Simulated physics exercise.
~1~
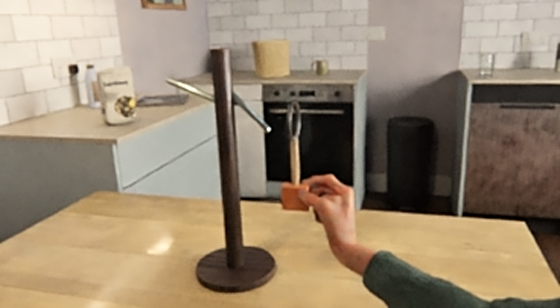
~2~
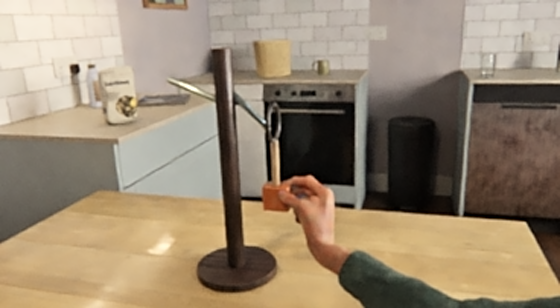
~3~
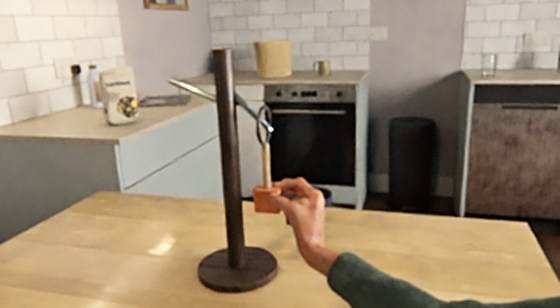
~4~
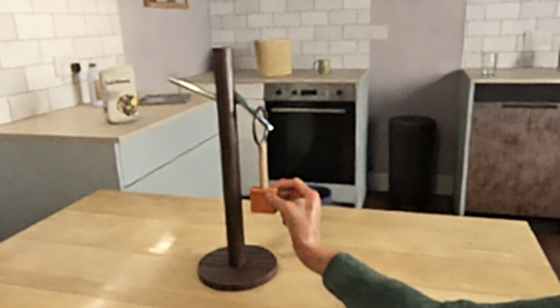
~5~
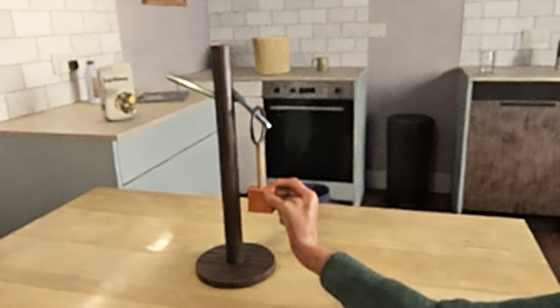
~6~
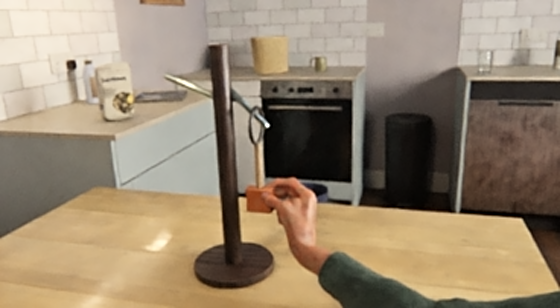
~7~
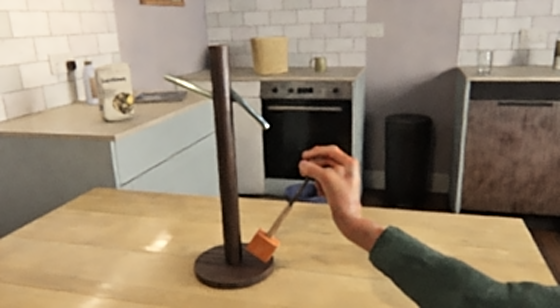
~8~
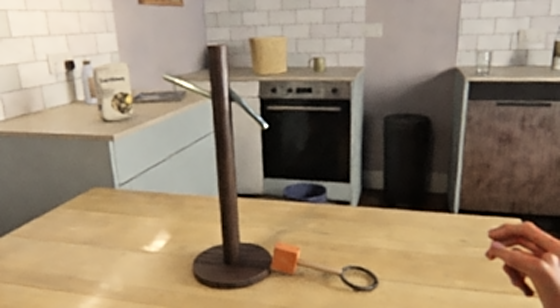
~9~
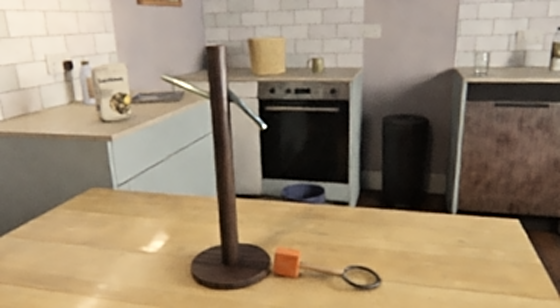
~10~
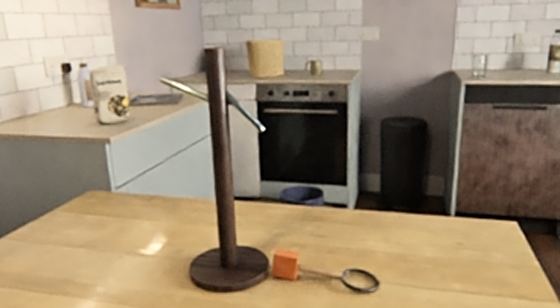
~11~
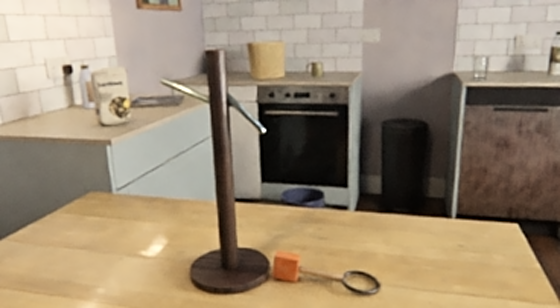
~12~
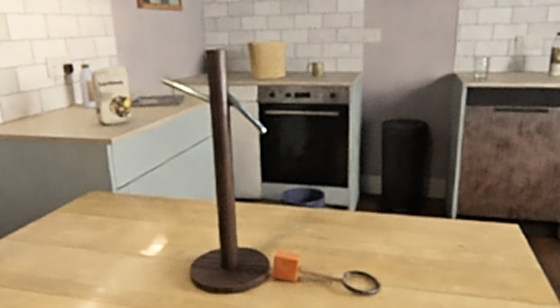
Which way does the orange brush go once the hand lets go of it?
It goes down, dropping from beside the stand's arm to the table, where it ends up lying on its side.
In a kitchen, a dark peg stand with slanting metallic arms stands on a wooden table, and a hand holds an orange brush with a looped handle to its right. The hand moves the brush a short way left, bringing the loop to the tip of the right arm, and holds it there almost still. Then the hand lets go and draws back to the right as the brush drops, tipping over as it falls. It lands on the table beside the round base and lies there with its loop pointing right, while the stand stays upright.
